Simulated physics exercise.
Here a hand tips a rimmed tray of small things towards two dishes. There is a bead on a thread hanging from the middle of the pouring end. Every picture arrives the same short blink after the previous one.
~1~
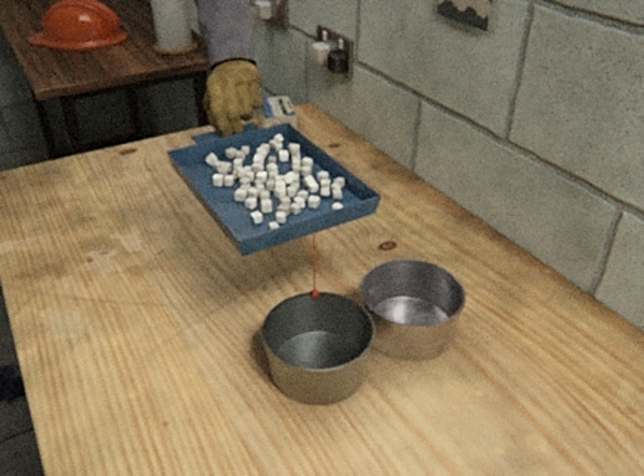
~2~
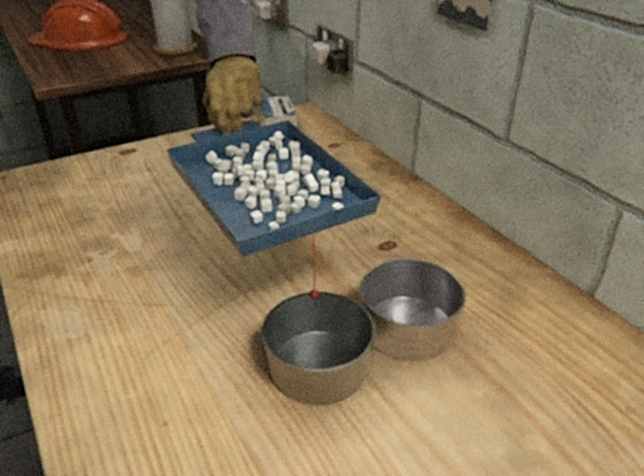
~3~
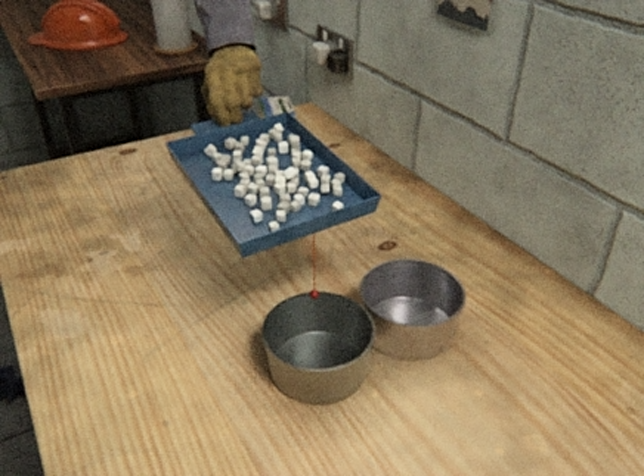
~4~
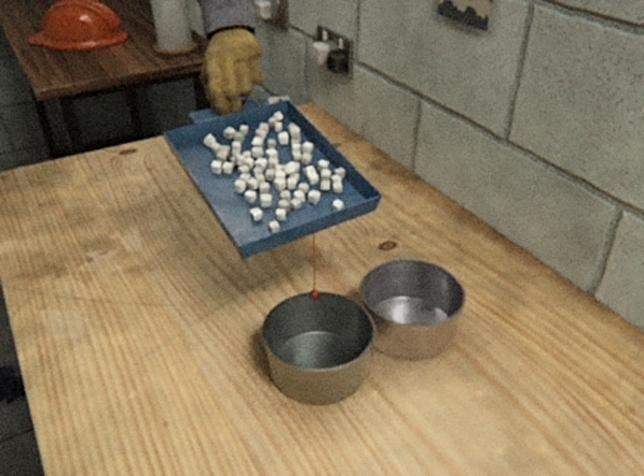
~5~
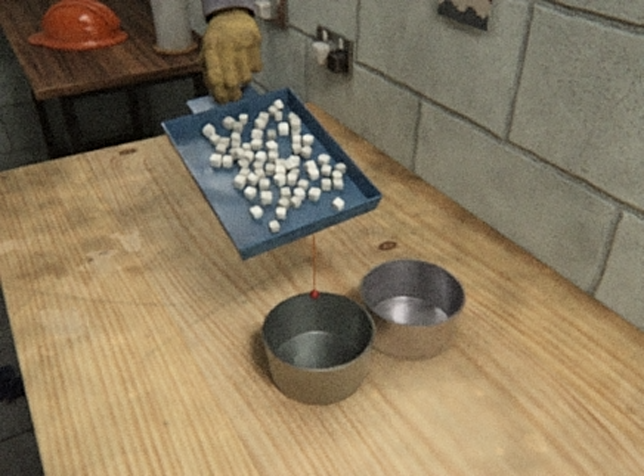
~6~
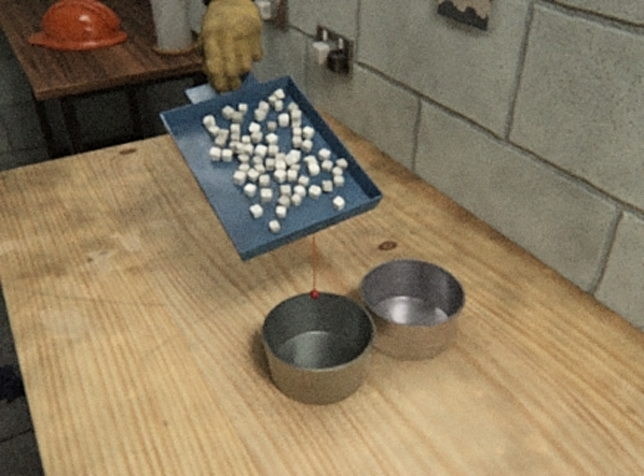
The footage shows a gloved hand holding a blue rimmed tray of small white cubes above two round metal dishes on a wooden table, then gradually raising the handle end so the tray slants more steeply towards its left front corner.
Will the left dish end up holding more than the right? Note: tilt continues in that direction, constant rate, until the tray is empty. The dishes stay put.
Yes.
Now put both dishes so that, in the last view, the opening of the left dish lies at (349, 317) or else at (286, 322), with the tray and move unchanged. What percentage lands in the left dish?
About 30 per cent, then about 50 per cent.
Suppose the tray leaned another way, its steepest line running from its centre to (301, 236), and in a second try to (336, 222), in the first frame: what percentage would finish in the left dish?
Shares: About 70 in a hundred, then about 20 in a hundred.
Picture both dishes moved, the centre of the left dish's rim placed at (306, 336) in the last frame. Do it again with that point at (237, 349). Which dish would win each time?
First try: The leftmost dish. Second try: The leftmost dish.
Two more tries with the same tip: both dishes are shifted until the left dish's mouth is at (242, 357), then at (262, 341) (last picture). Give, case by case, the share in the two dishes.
Estimates in order: 80 percent, 70 percent.
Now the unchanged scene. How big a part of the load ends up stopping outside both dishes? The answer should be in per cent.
I'd put it close to 40 per cent.
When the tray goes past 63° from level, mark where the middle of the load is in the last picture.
Somewhere about pixel (286, 218).
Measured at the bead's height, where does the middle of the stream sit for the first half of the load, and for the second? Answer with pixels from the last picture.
It goes through near (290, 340) first, then near (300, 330).
Just after the last frame, tray tipped steeply; almost all on the tray; just a few in the air.
A moment on, tray tipped past a quarter turn; the larger part on the tray; about a tenth in the left dish; about a tenth outside both; just a few in the air.
Further on, tray tipped past a quarter turn; roughly two thirds in the left dish; roughly a third outside both.
When it is over, tray tipped past a quarter turn; roughly two thirds in the left dish; not one in the right dish; roughly a third outside both.
